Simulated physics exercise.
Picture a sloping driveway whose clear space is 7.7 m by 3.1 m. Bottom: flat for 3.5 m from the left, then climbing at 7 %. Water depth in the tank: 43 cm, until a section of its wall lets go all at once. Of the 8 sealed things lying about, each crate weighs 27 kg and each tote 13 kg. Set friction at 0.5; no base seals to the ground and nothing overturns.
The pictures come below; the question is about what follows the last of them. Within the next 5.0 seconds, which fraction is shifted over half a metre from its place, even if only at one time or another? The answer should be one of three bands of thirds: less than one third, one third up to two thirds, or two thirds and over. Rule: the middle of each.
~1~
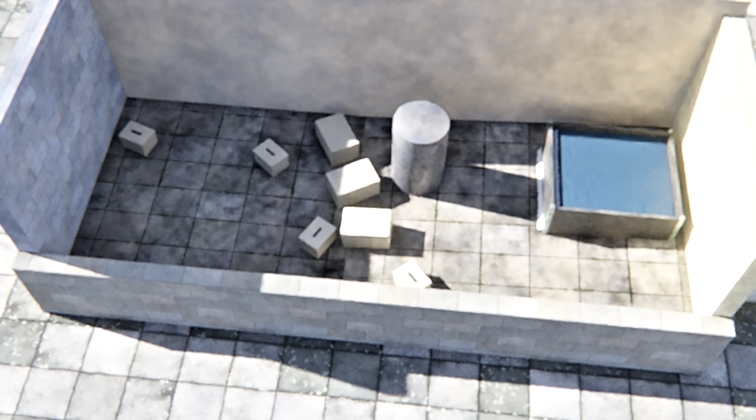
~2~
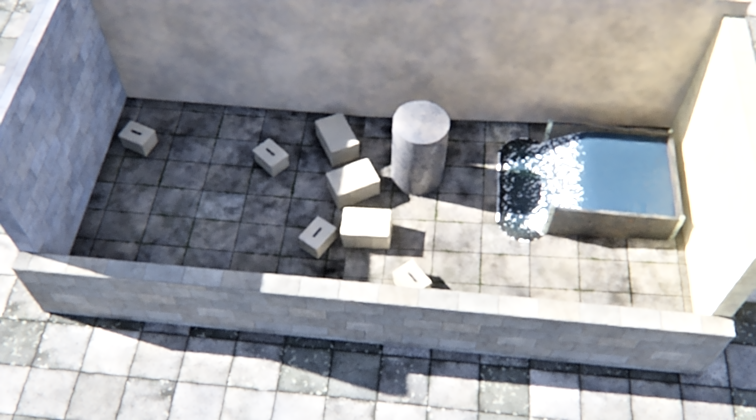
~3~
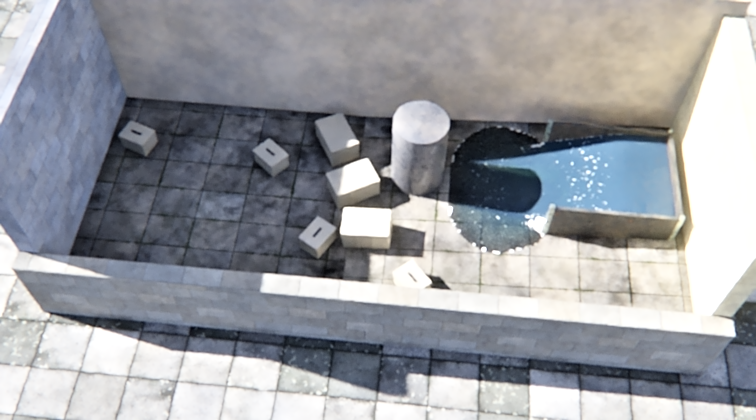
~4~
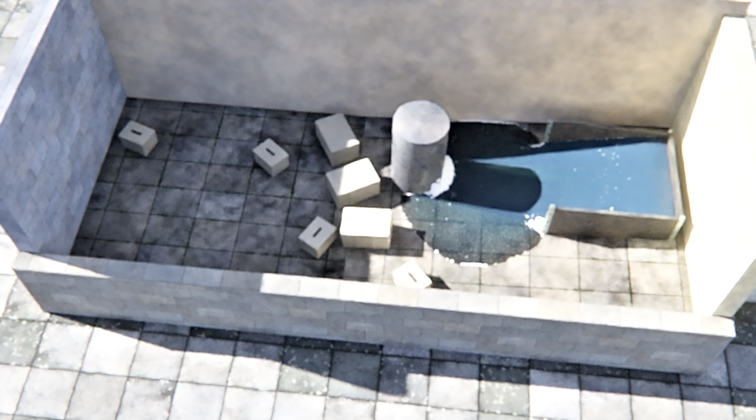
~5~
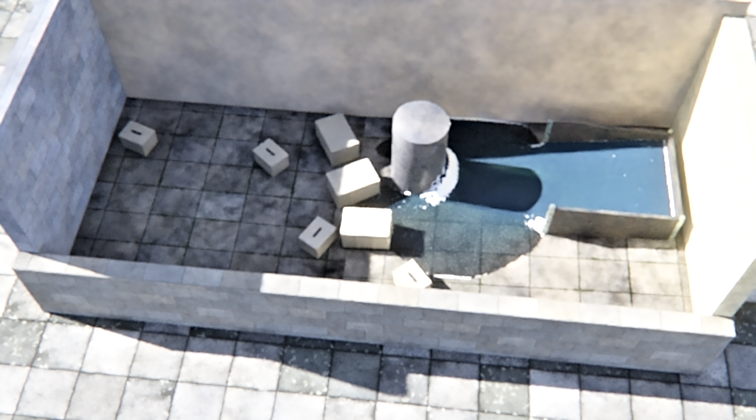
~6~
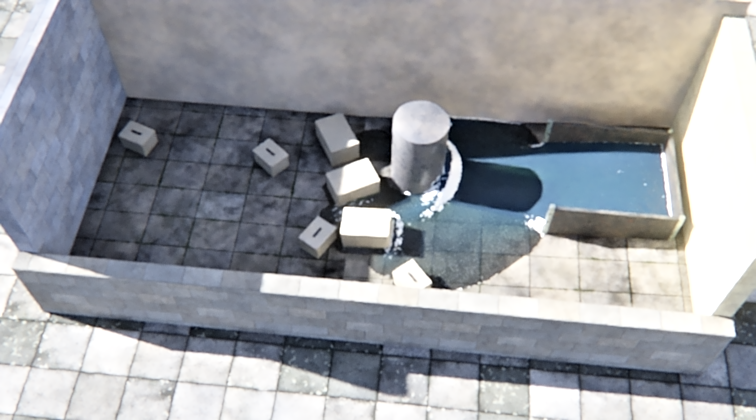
It falls in the band one third up to two thirds.
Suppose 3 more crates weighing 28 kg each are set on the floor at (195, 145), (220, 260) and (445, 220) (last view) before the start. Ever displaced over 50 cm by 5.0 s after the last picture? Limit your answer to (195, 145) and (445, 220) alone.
Respectively lower and higher.
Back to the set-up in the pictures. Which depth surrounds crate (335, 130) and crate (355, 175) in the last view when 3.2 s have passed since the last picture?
About 4 and 4 cm.
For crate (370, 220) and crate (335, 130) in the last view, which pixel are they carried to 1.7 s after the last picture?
I'd say close to (293, 252) and close to (282, 153).
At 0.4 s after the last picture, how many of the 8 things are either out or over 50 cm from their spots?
Count then: 1.
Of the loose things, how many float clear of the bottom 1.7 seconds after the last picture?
At that moment it comes to 0.
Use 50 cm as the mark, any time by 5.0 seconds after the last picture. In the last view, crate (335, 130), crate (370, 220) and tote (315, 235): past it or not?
Above the mark, above the mark, above the mark.
Then, 0.4 s after the last picture 1 of 8 are over 50 cm from their spots; 0 afloat.
Then, 1.7 s after the last picture 4 of 8 are over 50 cm from their spots; 0 afloat.
Then, 3.2 s after the last picture 4 of 8 are over 50 cm from their spots; 0 afloat.
Then, 5.0 s after the last picture 4 of 8 are over 50 cm from their spots, and 4 have been at some point; 1 afloat.
